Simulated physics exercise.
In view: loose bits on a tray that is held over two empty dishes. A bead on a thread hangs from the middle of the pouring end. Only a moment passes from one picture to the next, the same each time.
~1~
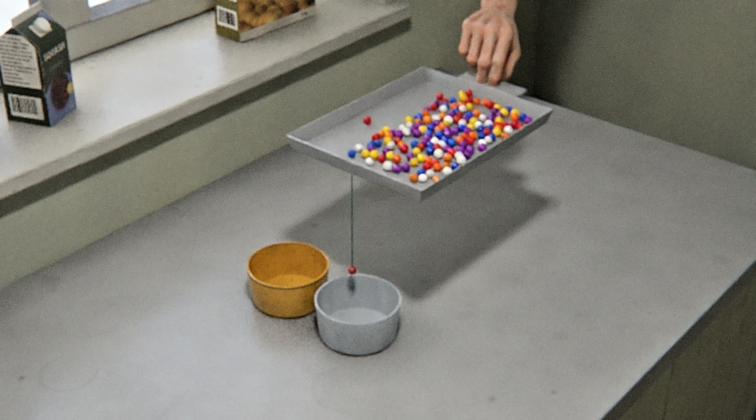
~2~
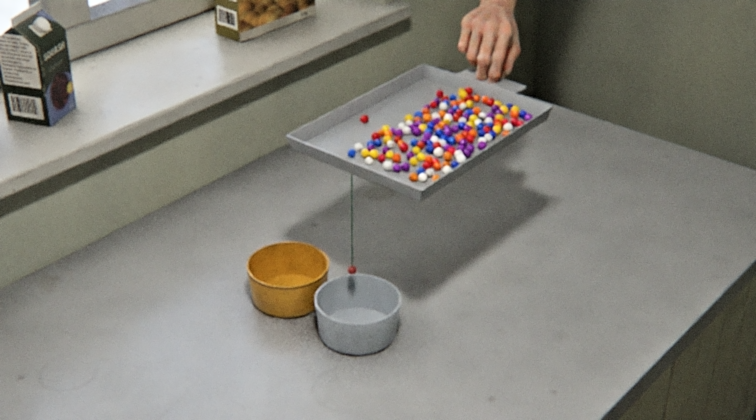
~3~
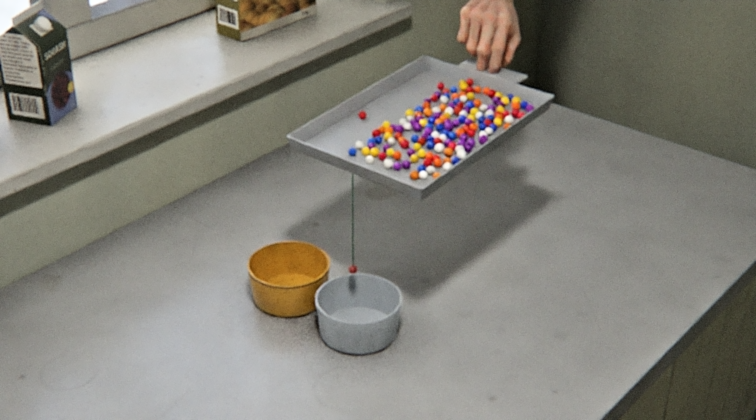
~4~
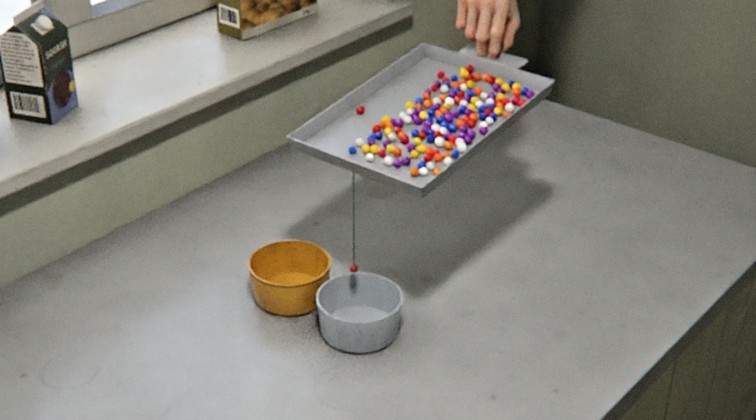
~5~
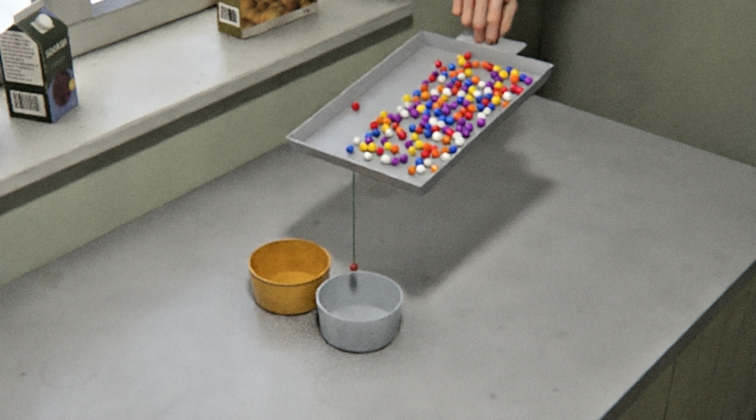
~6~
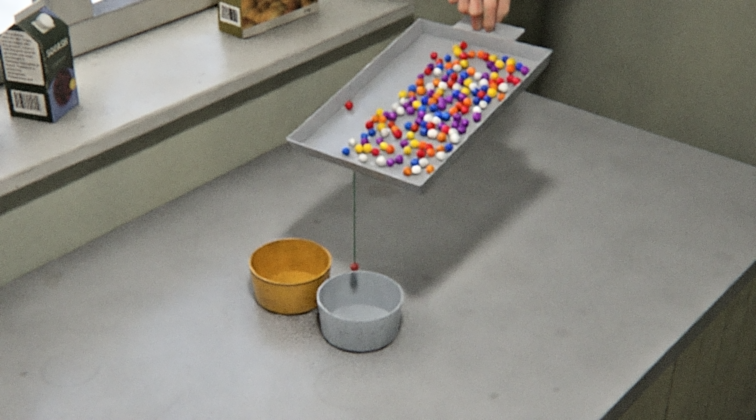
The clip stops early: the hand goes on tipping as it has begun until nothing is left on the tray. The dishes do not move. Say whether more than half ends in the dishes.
Caught overall: Over half.
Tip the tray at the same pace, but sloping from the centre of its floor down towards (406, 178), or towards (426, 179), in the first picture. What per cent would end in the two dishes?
Roughly 20 per cent, and 10 per cent.
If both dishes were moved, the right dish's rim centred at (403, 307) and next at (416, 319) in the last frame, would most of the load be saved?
The first try: The smaller part. The second: Under half.
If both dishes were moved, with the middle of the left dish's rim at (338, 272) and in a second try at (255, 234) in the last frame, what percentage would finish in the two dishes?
First some 20, then 40 per cent.
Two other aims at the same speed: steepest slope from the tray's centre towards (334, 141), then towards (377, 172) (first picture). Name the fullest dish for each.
One: Left. Two: The right one.
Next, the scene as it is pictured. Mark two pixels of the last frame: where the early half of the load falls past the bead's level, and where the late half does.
First near (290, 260), later near (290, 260).
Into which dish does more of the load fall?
Fuller: The left-hand dish.
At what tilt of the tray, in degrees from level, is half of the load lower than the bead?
Roughly 95°.
Just after the last frame, tray tipped steeply; the larger part on the tray; just a few in the left dish; just a few outside both; about a tenth in the air.
A moment on, tray tipped right over; about a tenth on the tray; about a tenth in the right dish; roughly a third in the left dish; about a tenth outside both; roughly a quarter in the air.
Further on, tray tipped past a quarter turn; about a tenth in the right dish; roughly two thirds in the left dish; roughly a quarter outside both.
When it is over, tray tipped past a quarter turn; about a tenth in the right dish; roughly two thirds in the left dish; roughly a quarter outside both.
